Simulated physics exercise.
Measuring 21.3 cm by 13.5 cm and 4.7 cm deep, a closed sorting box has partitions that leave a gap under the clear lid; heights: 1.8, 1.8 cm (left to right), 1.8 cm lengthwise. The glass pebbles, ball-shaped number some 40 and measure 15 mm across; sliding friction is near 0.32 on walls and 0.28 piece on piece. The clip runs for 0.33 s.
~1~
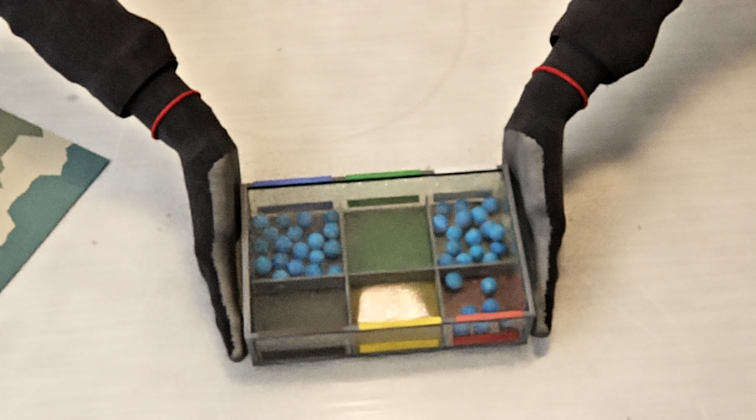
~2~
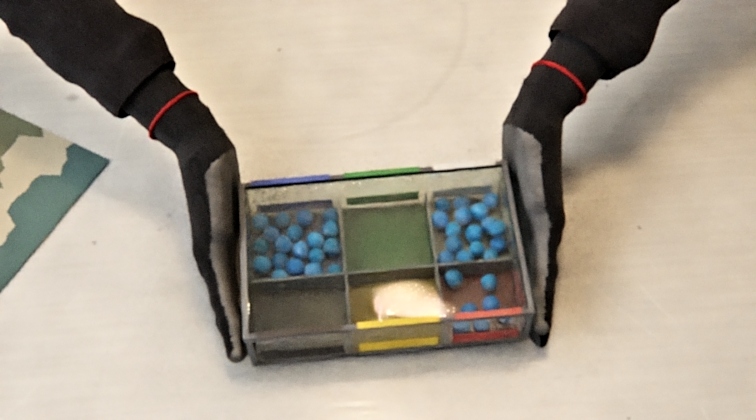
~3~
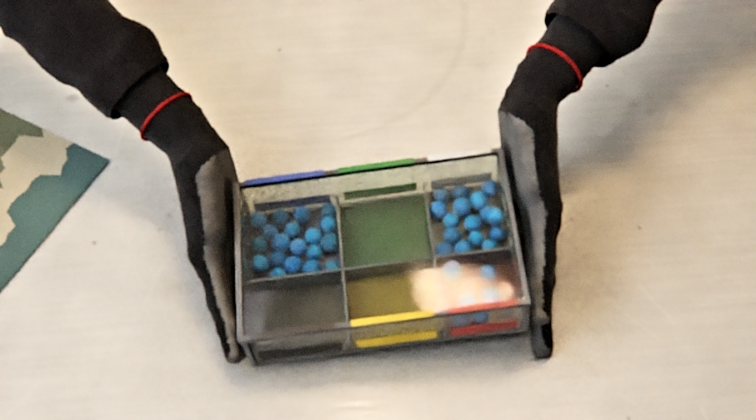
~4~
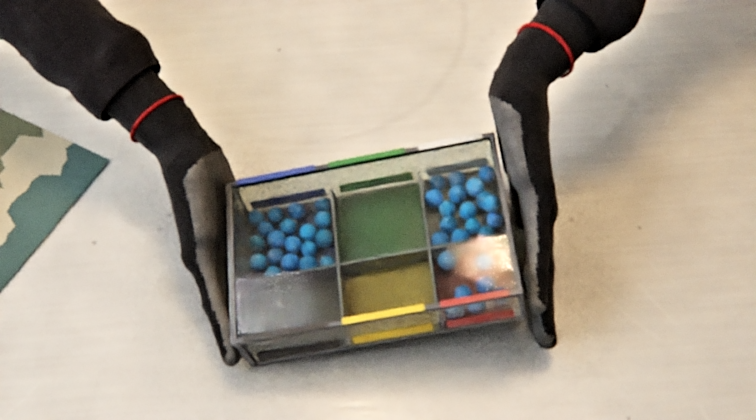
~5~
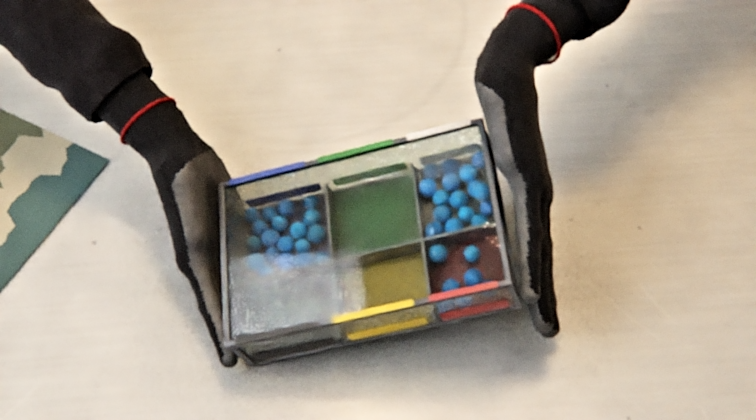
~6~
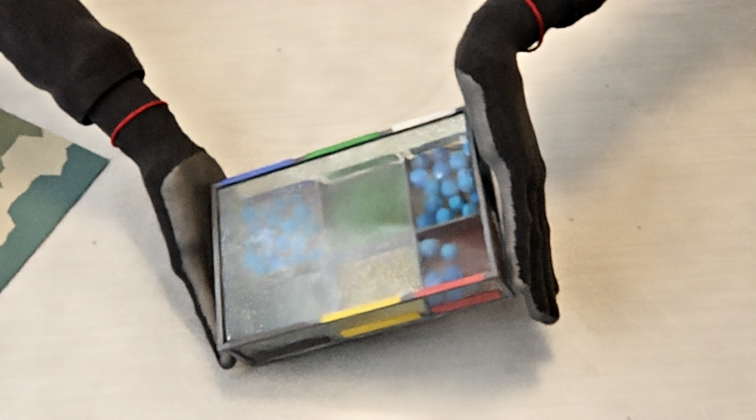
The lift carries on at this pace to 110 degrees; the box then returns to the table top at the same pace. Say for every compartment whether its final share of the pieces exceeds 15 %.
Red: Does not exceed, blue: Exceeds, green: Does not exceed, yellow: Does not exceed, white: Does not exceed, black: Exceeds.
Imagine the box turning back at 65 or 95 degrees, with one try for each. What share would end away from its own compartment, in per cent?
First try: Around 10 %; second try: Around 65 %.
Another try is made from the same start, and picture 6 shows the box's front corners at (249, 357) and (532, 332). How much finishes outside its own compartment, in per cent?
It would be near 90 per cent.
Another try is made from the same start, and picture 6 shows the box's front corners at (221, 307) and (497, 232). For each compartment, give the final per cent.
By the end red holds 0%, blue holds 85%, green holds 10%, yellow holds 0%, white holds 0% and black holds 5%.
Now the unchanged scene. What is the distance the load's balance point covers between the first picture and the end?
About 8.0 cm.
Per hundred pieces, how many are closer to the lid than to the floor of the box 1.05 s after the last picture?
About 80 %.
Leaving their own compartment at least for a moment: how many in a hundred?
I'd say near 65 percent of them.
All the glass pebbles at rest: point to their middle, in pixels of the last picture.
Somewhere near (300, 294) in the last picture.
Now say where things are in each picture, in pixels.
Box tilt 0 degrees, front corners at (250, 335) and (530, 313); red 15 %, blue 45 %, white 40 %, in the first frame.
Box tilt 2 degrees, front corners at (249, 335) and (529, 310), in the second frame.
Box tilt 6 degrees, front corners at (243, 337) and (525, 301), lowest corner left front, in the third frame.
Box tilt 12 degrees, front corners at (237, 339) and (517, 290), lowest corner left front, in the fourth frame.
Box tilt 18 degrees, front corners at (231, 342) and (506, 281), lowest corner left front, in the fifth frame.
Box tilt 24 degrees, front corners at (224, 345) and (492, 273), lowest corner left front; red 15 %, blue 45 %, white 40 %, in the sixth frame.
Then, 1.05 s after the last picture, tilt 109 degrees; red 10 %, blue 45 %, green 15 %, yellow 5 %, black 25 %.
Then, 1.76 s after the last picture, tilt 48 degrees; red 5 %, blue 45 %, black 50 %.
Then, 2.50 s after the last picture, tilt 0 degrees; blue 45 %, black 50 %.
In the end, red 0 %, blue 45 %, green 0 %, yellow 0 %, white 0 %, black 50 %.
